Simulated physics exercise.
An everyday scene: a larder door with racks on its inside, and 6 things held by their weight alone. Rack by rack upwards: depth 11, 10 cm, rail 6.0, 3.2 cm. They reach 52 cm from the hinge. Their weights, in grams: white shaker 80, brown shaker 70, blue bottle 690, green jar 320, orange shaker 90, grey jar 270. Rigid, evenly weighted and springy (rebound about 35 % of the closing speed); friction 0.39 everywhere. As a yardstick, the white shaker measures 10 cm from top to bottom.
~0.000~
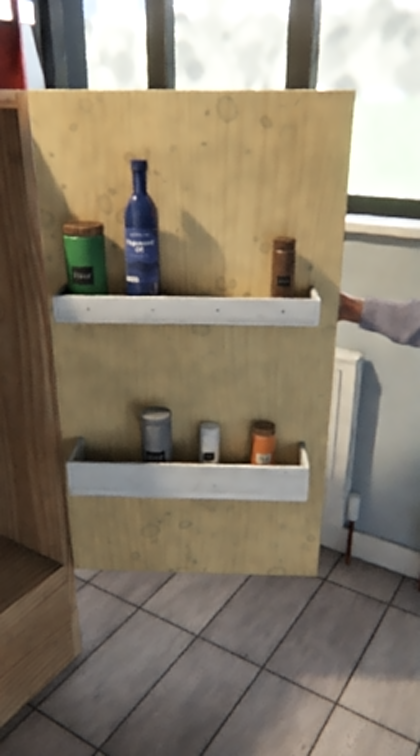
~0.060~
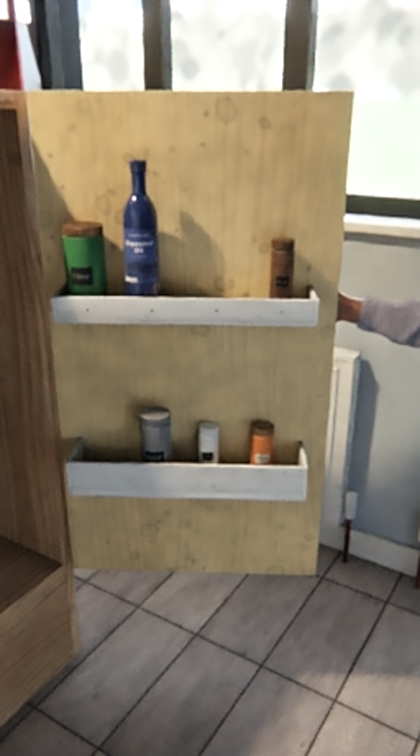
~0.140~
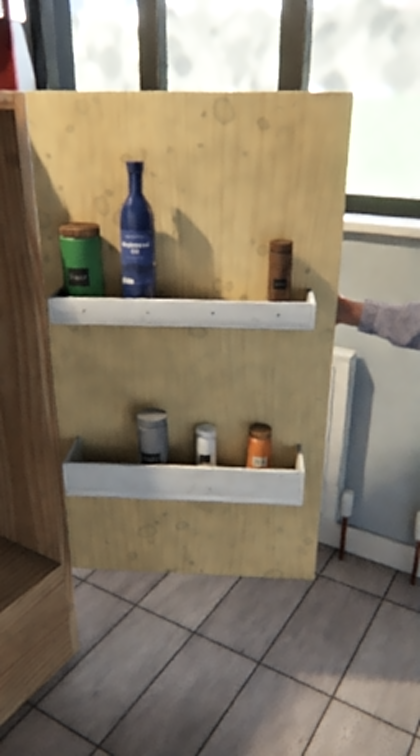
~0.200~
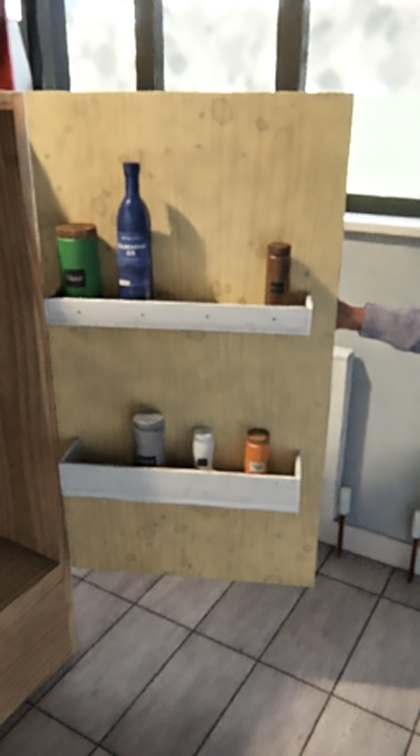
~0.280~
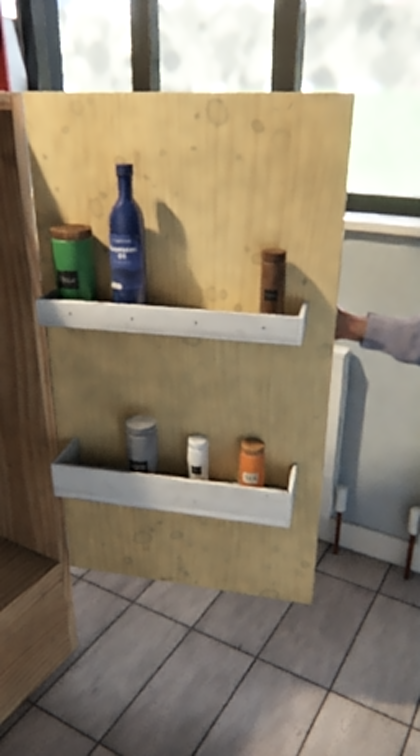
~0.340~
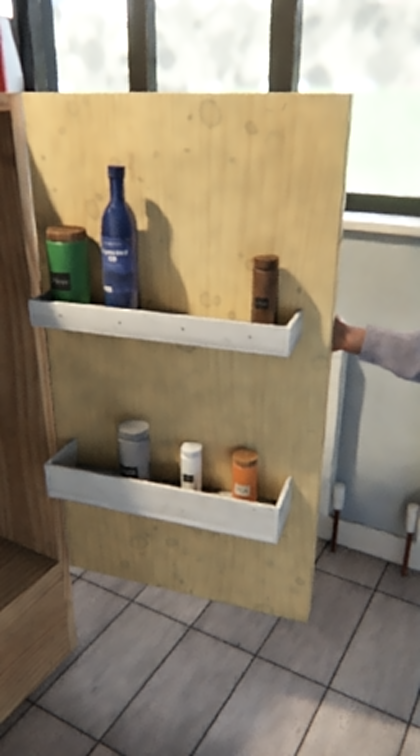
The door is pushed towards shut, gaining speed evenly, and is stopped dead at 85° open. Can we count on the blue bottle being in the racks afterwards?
The blue bottle jumps its rail.
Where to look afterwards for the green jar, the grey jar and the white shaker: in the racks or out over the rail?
The green jar is still in the racks; the grey jar ends in the racks; the white shaker is still in the racks.
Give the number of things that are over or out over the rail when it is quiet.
4 of them.
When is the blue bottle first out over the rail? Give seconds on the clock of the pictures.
Near 0.7 s.
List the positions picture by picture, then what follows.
The first frame shows open by 120°; blue bottle (142, 235); white shaker (210, 448).
The second frame shows open by 120°; green jar (85, 265); orange shaker (262, 449).
The third frame shows open by 117°; grey jar (153, 447); white shaker (206, 450).
The fourth frame shows open by 114°; brown shaker (278, 279); green jar (80, 267).
The fifth frame shows open by 108°; orange shaker (252, 468); grey jar (142, 455).
The sixth frame shows open by 101°; blue bottle (120, 244); white shaker (191, 469).
Around 0.54 s, open by 85°; blue bottle at 9° to upright near (81, 250); brown shaker at 43° to upright; white shaker at 6° to upright.
Around 0.94 s, open by 85°; brown shaker and blue bottle now out over the rail; white shaker at 5° to upright; orange shaker shifted 4 cm.
Around 1.24 s, open by 85°; grey jar at 20° to upright; white shaker shifted 5 cm; orange shaker shifted 4 cm.
Around 1.94 s, open by 85°; grey jar at 56° to upright; white shaker at 38° to upright; orange shaker shifted 4 cm.
Finally (3.5 s), out over the rail, brown shaker and blue bottle; on their side or leaning hard in the racks, white shaker and grey jar; the other 2 still in place (within 5 cm).
